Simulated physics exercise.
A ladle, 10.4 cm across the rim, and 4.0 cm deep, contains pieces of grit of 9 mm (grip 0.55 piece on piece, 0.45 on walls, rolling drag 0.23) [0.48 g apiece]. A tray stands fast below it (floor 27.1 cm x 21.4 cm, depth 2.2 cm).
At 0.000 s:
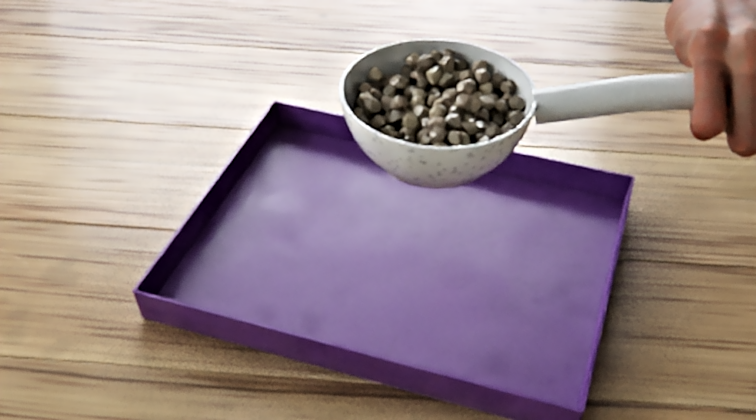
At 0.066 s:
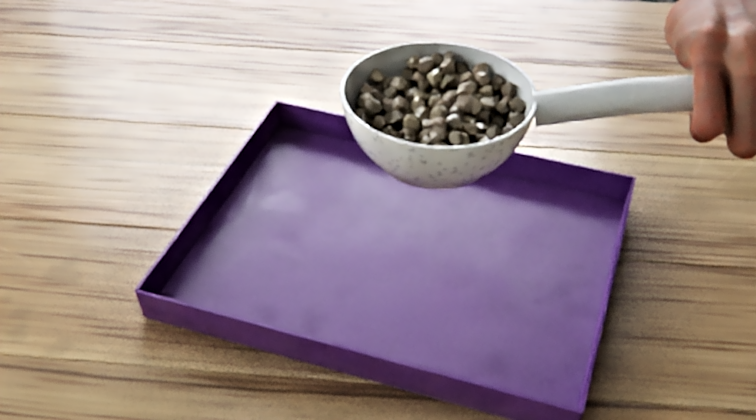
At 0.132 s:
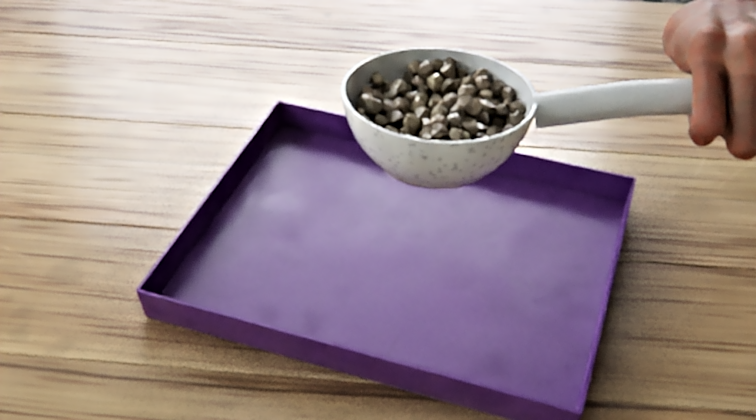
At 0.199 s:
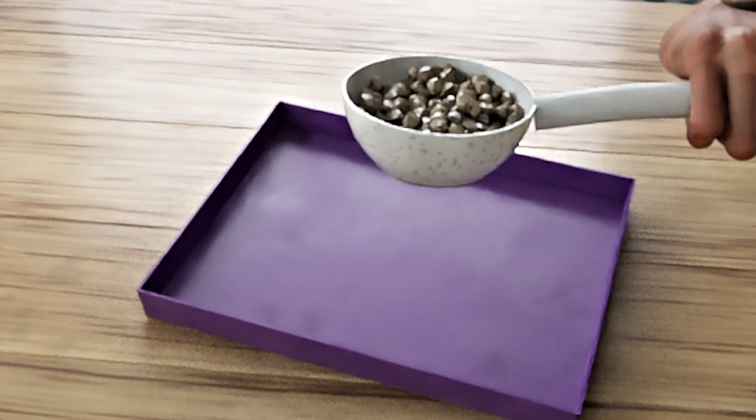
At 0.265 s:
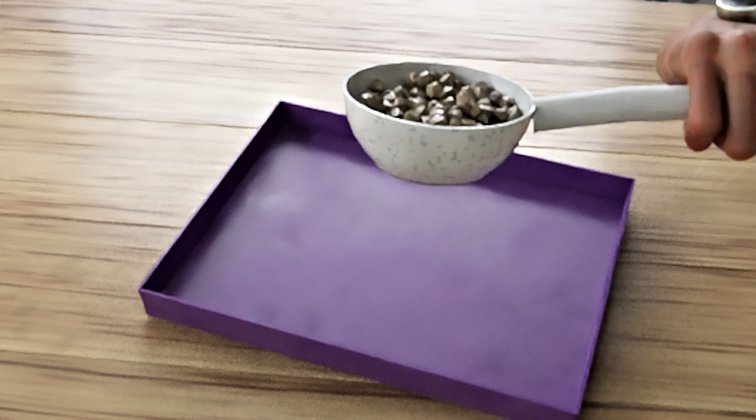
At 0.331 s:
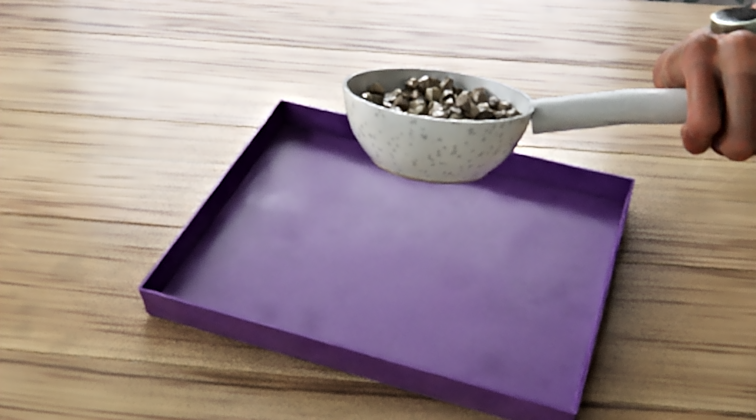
A hand at the upper right grips the handle of a speckled off-white ladle above a wooden tabletop, seen from above at an angle. The ladle holds a heap of grey-brown pebble-like pieces, and beneath it lies an empty, shallow purple tray. The hand steadily tilts the ladle toward the back, its pieces staying inside, while the tray and view stay still.
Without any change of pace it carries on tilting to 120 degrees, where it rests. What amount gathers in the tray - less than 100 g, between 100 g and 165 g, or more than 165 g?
Haul: So-so.
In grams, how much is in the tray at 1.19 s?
20 g or so.
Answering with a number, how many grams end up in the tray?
I'd say somewhere near 120 g.
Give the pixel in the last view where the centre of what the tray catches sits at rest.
Around (441, 244).
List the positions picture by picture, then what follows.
The first frame shows ladle at (433, 157); tilt 0 degrees; top of the load at (448, 64); tray at (402, 229).
The second frame shows ladle at (434, 156); tilt 1 degrees; top of the load at (449, 66).
The third frame shows ladle at (434, 151); tilt 5 degrees; low side back; top of the load at (449, 71).
The fourth frame shows ladle at (434, 145); tilt 10 degrees; low side back; top of the load at (449, 77).
The fifth frame shows ladle at (434, 137); tilt 15 degrees; low side back; top of the load at (448, 82).
The sixth frame shows ladle at (434, 130); tilt 20 degrees; low side back; top of the load at (447, 87); tray at (403, 230). It turns about 75 degrees a second.
Then, at 0.80 s, tilt 55 degrees; 0 g in the tray, ladle holds 100 %.
After 1.19 s, tilt 83 degrees; 18 g in the tray, ladle holds 75 %.
After 1.55 s, tilt 110 degrees; 106 g in the tray, ladle holds 5 %.
Then, at 1.90 s, tilt 120 degrees; 123 g in the tray, ladle holds 0 %.
At rest (2.1 s), 123 g in the tray, ladle holds 0 %.
